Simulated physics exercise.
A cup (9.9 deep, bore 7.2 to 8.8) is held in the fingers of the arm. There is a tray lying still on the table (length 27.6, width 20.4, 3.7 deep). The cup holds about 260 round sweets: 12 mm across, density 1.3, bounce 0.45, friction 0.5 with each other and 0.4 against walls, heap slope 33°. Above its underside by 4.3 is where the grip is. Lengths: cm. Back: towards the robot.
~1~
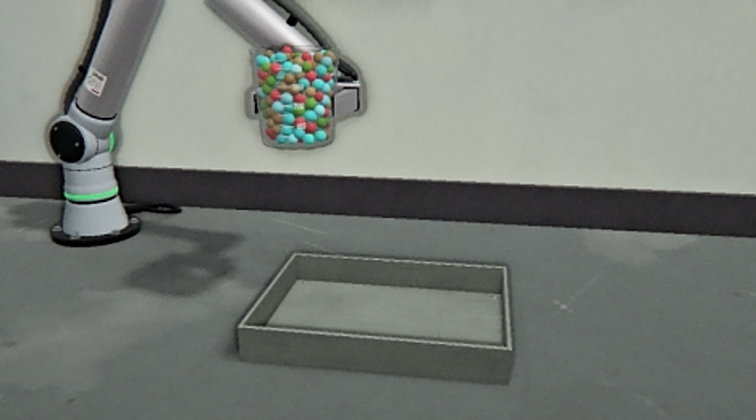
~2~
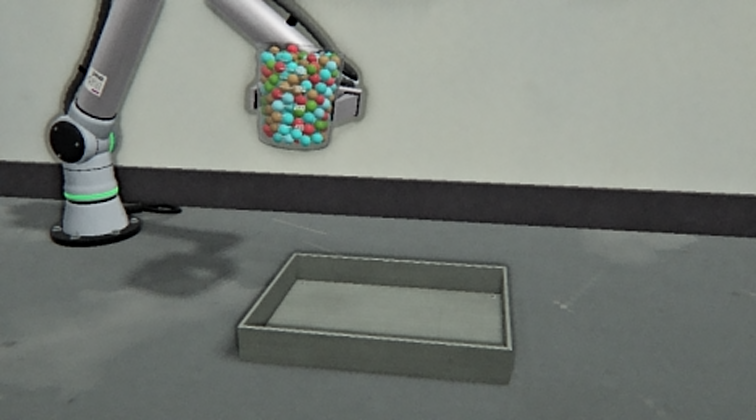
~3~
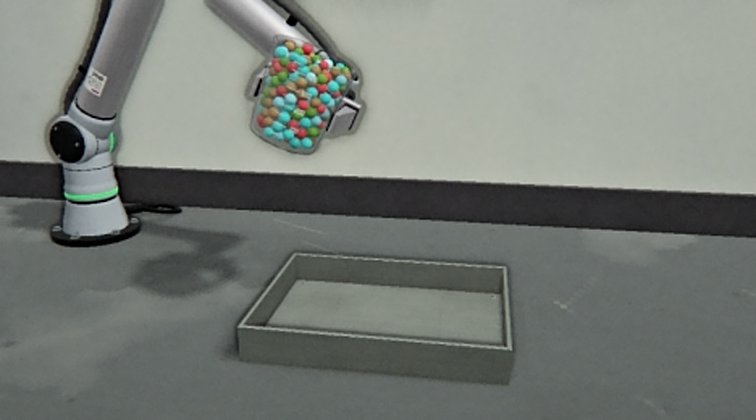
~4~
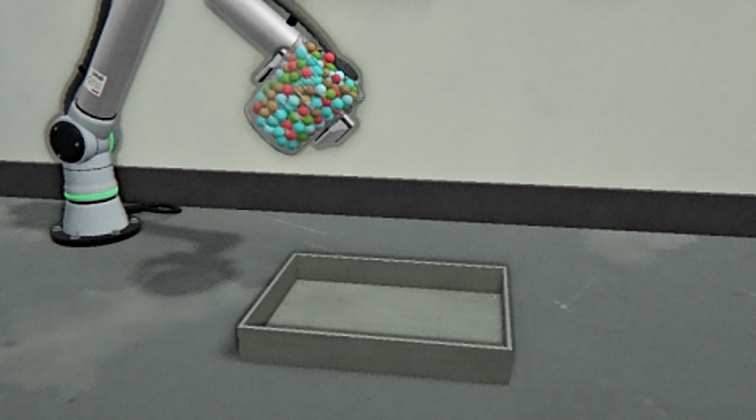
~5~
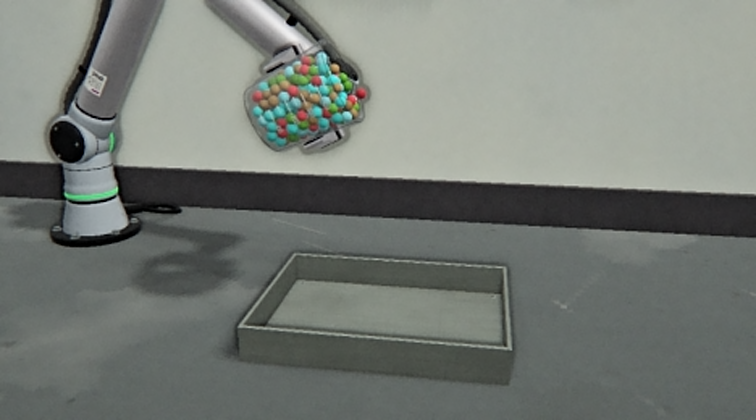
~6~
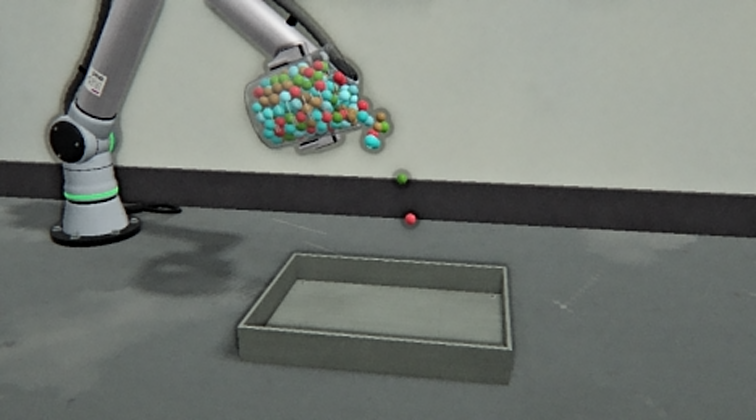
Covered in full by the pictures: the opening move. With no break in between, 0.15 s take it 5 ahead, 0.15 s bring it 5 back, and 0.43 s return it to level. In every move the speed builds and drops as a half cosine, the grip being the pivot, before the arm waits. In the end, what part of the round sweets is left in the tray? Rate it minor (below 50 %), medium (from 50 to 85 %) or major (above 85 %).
Rated: Minor.
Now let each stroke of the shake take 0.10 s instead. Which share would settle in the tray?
The share would be near 45 %.
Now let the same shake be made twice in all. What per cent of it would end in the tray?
Estimate for that case: 50 %.
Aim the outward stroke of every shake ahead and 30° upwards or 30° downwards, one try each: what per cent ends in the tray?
You'd get some 40 per cent with the first setting and some 25 per cent with the second.
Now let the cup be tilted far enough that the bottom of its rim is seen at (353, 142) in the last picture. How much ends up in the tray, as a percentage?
Roughly 65 per cent.
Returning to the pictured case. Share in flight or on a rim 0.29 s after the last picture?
Around 28 per cent of the load.
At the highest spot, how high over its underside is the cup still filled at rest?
Around 8.0 centimetres above the underside.
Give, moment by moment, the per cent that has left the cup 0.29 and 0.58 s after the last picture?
First it's 35 percent, and after that 40 percent.
Then, 0.29 s after the last picture, tilted 70° forward, highest piece 28 above the table; 176 in the cup, 13 in the tray, 73 in flight or on a rim.
Then, 0.58 s after the last picture, tilted 18° forward, highest piece 30 above the table; 162 in the cup, 94 in the tray, 4 on the table or floor, 2 in flight or on a rim.
Then, 0.93 s after the last picture, level, highest piece 30 above the table; 162 in the cup, 94 in the tray, 6 on the table or floor.
Then, 1.98 s after the last picture, level, highest piece 30 above the table; 162 in the cup, 94 in the tray, 6 on the table or floor.
Final count, 162 in the cup, 94 in the tray, 6 on the table or floor. That is 36 % in the tray.
